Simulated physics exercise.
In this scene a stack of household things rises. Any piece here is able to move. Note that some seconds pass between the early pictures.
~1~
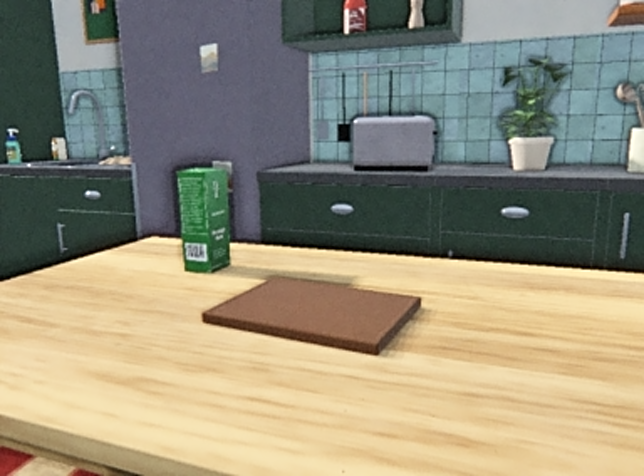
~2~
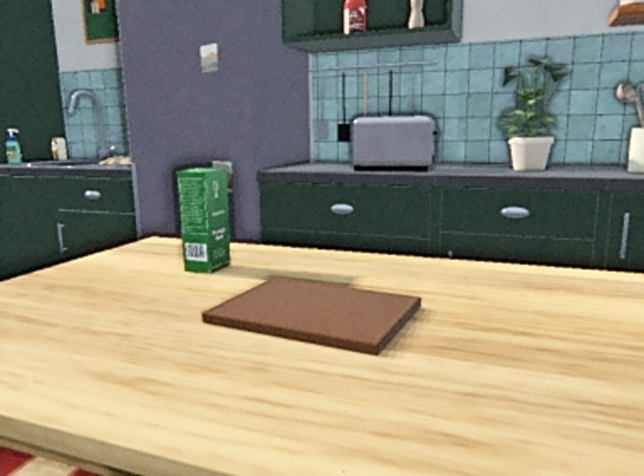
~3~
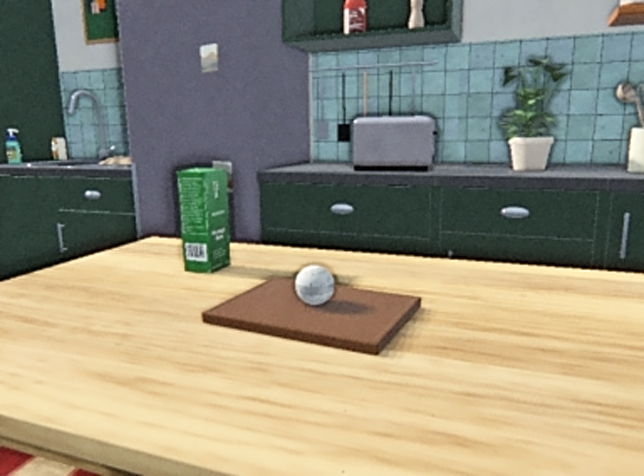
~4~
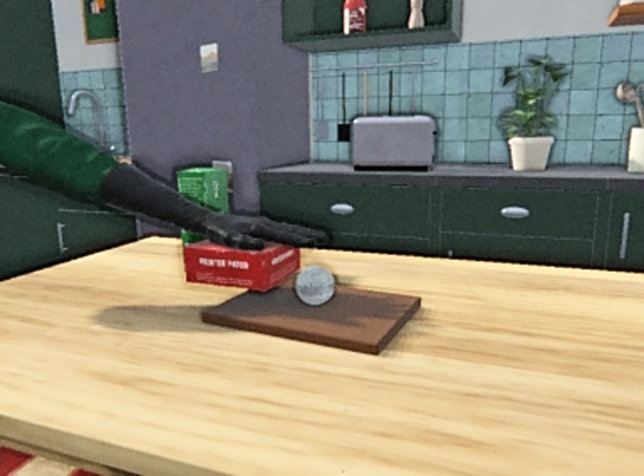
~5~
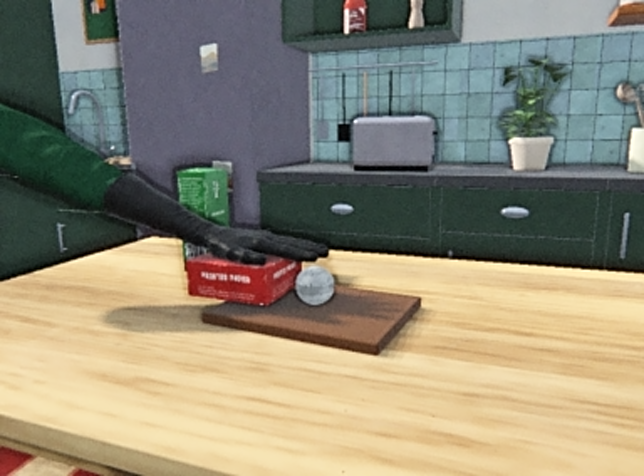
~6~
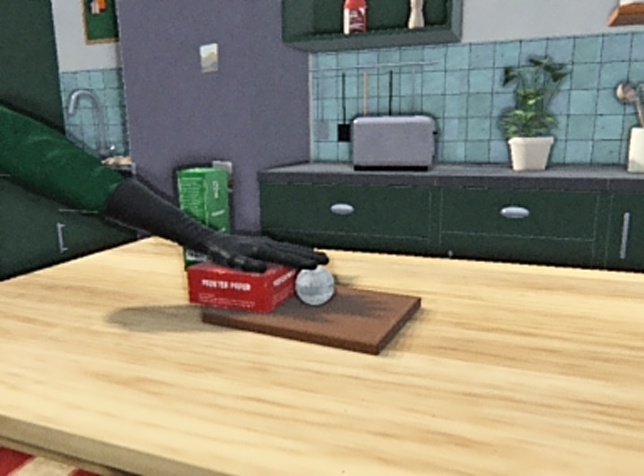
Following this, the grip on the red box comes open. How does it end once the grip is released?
It ends with the pile still standing.
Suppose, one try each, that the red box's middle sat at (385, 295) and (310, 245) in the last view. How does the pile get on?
The pile remains stable in the first case, then in the second case it tips over.
Then, 0.20 s past the last view, nothing moves.
Then, 0.60 s past the last view, red box resting near (247, 279).
Finally, all 4 still in place. Final places as the last picture's camera would see them, red box near (247, 279). The pile holds.
